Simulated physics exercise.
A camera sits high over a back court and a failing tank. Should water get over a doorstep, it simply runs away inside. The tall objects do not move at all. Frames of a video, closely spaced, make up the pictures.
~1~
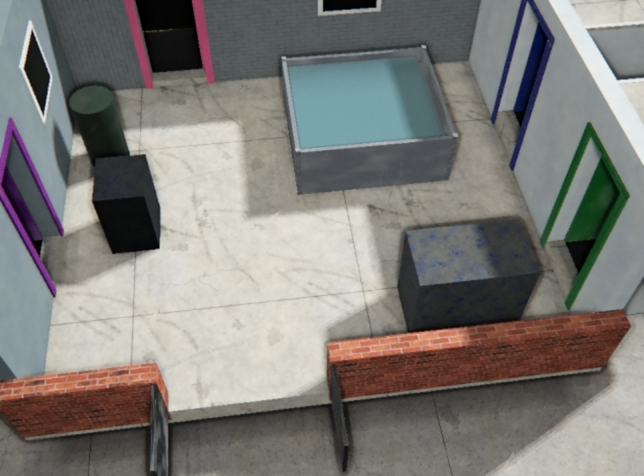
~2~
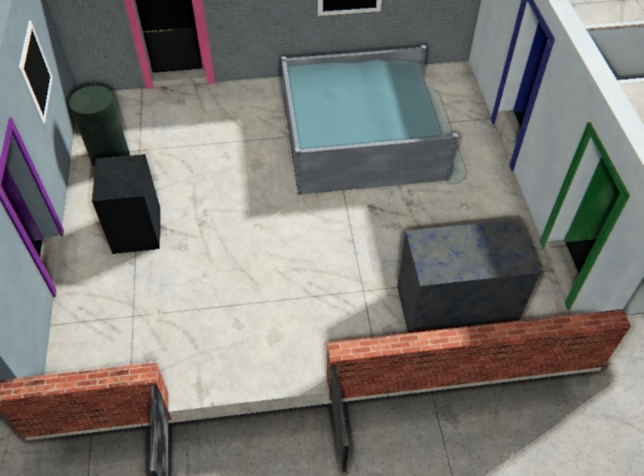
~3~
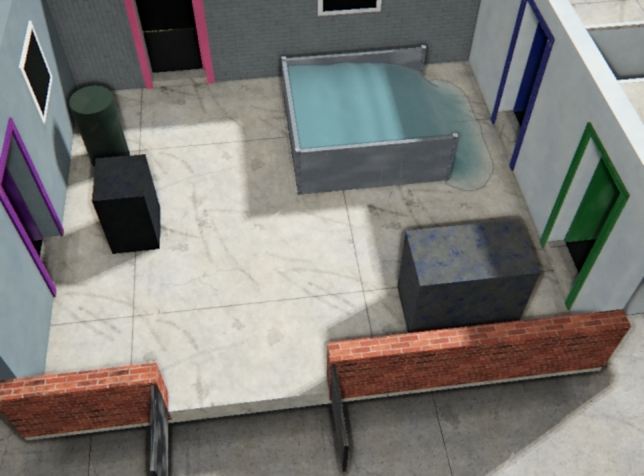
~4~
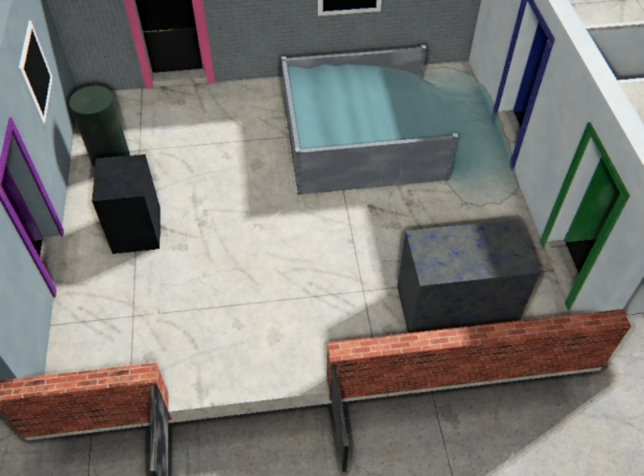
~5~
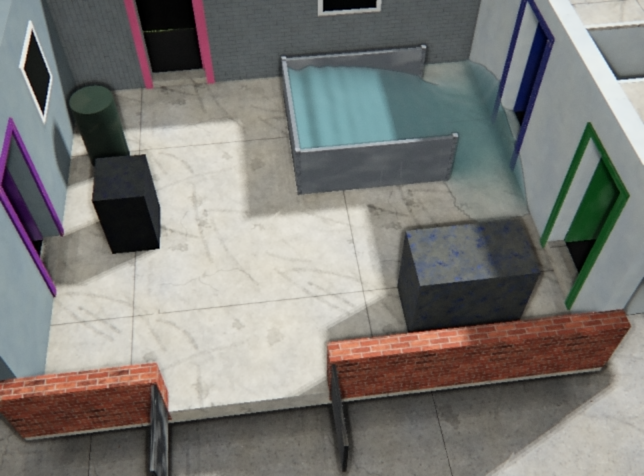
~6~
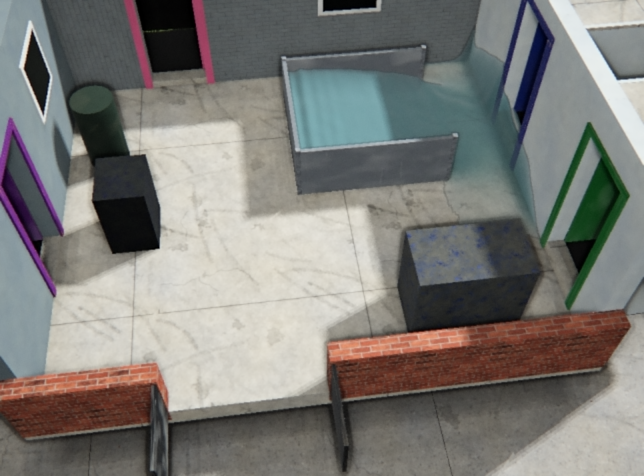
In a walled courtyard, water pours from a tank's open right side and spreads toward the blue doorway.
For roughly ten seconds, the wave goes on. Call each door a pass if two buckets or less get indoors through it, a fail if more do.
Purple door: Fail, blue door: Fail, pink door: Pass, green door: Fail.
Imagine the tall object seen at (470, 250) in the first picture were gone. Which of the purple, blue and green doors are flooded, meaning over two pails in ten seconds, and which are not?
Then: The purple one lets more in; the blue one floods; the green one takes less.
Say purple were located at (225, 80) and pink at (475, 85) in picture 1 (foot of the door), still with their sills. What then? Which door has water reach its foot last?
Answer: The purple one.
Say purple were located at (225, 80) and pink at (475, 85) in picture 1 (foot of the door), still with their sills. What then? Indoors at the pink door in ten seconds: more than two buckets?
The pink one tops the limit, as far as I can tell.
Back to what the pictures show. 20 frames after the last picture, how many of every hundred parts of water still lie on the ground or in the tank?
I'd put it at about 92 per cent.
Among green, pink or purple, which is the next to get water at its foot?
First comes the green-painted one.
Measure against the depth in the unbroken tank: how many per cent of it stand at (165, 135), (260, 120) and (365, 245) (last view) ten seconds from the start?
In order: Roughly 10, 8 and 4 in a hundred.
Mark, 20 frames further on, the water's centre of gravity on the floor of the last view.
The water's centre sits above (373, 163).
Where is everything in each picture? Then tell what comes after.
Still water in the tank at (365, 100), in the first picture.
The front is at (450, 181), out from the gap at (431, 121), in the second picture.
Water pours out at (431, 122) and has run to (476, 185), in the third picture.
Water pours out at (431, 123) and has run to (507, 191), in the fourth picture.
Water pours out at (431, 124) and has run to (526, 208), in the fifth picture.
The front is at (537, 234), out from the gap at (431, 124), in the sixth picture.
A moment on, water covers 20 % of the floor; the purple door not reached, the blue door far over two buckets in, the pink door not reached, the green door wet at the sill, nothing in.
Next, water covers 30 % of the floor; the purple door not reached, the blue door far over two buckets in, the pink door not reached, the green door wet at the sill, nothing in.
Then, water covers 65 % of the floor; the purple door not reached, the blue door far over two buckets in, the pink door wet at the sill, nothing in, the green door under two buckets in.
Later, water covers 90 % of the floor; the purple door under two buckets in, the blue door far over two buckets in, the pink door wet at the sill, nothing in, the green door over two buckets in.
In the end, water covers 95 % of the floor; the purple door over two buckets in, the blue door far over two buckets in, the pink door wet at the sill, nothing in, the green door over two buckets in.
